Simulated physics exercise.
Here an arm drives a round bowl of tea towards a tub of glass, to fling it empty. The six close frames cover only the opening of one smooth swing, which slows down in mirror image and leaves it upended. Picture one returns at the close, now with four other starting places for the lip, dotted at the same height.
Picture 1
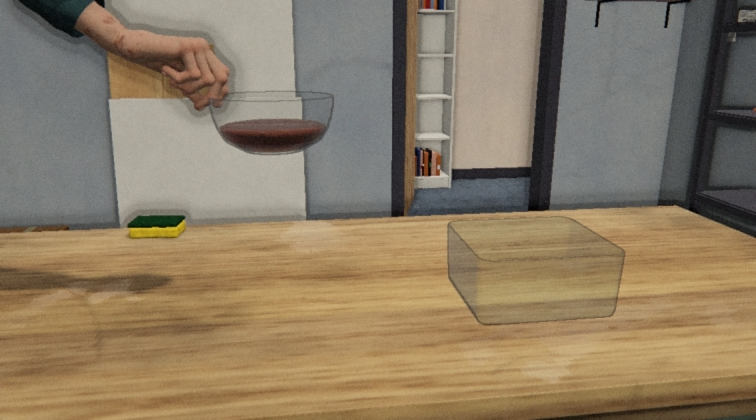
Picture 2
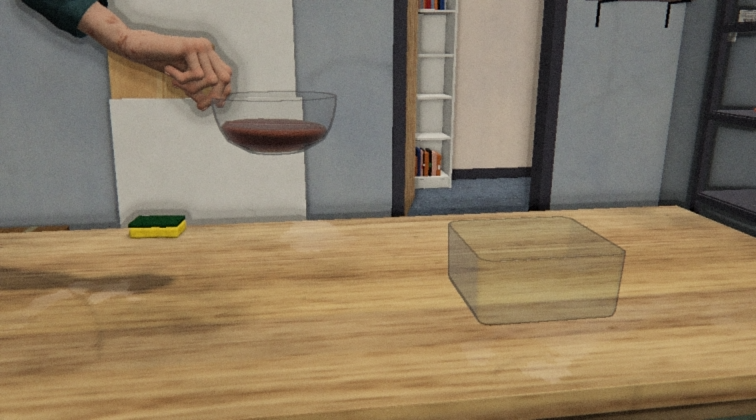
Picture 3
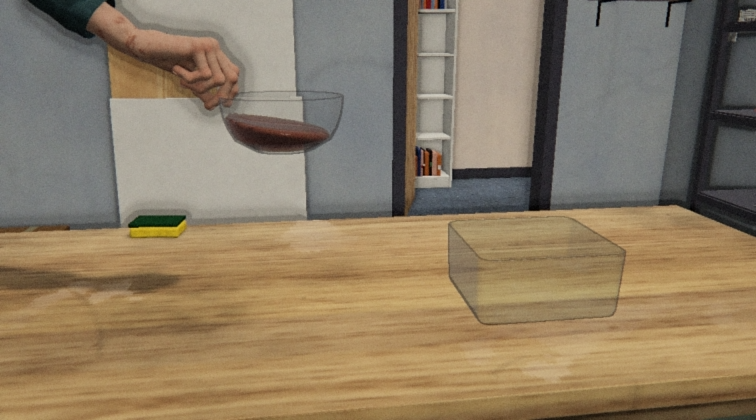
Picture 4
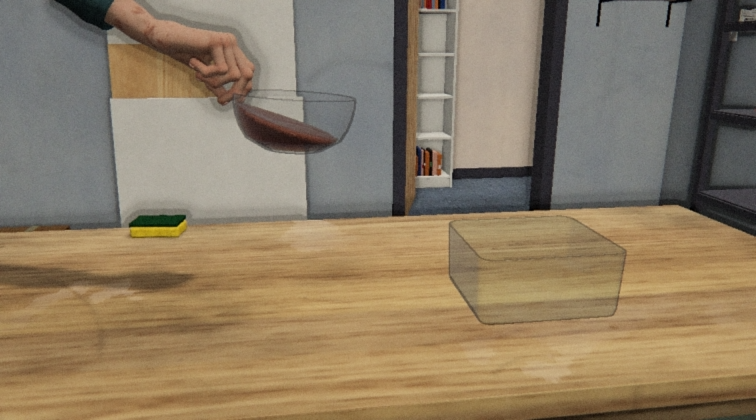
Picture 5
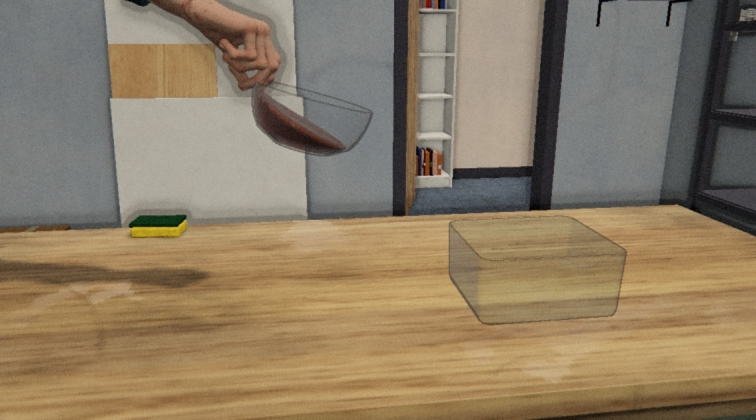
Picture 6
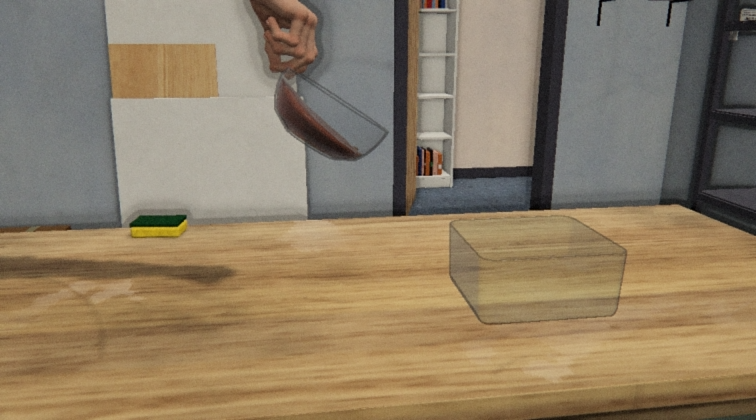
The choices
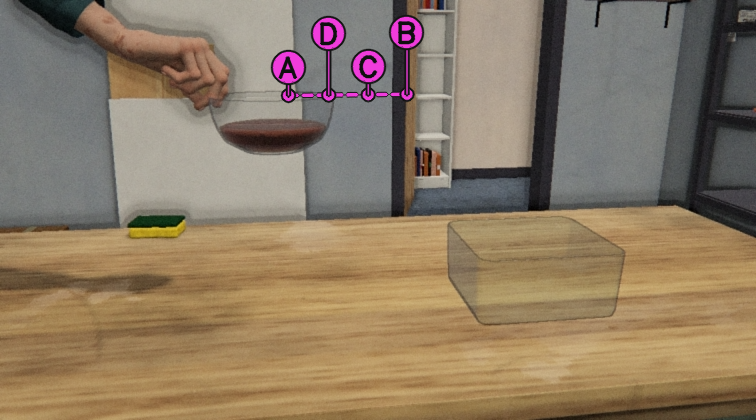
At a wooden table, a hand moving a clear round bowl of dark reddish liquid rightward and tilting it toward a glass tub.
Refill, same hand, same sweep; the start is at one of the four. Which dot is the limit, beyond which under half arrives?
Choose A.
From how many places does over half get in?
All four.
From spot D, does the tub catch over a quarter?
Yes, it does.
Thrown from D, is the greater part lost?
No, that is safe.
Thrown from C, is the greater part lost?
No, that is safe.
In magenta, A at (288, 95); B at (406, 94); C at (368, 94); D at (328, 95).
For spot A, about 67 % lands in the tub, 17 % falls short and 16 % goes beside or beyond.
For spot B, about 75 % lands in the tub, 3 % falls short and 22 % goes beside or beyond.
For spot C, about 90 % lands in the tub, 7 % falls short.
For spot D, about 74 % lands in the tub, 11 % falls short and 14 % goes beside or beyond.
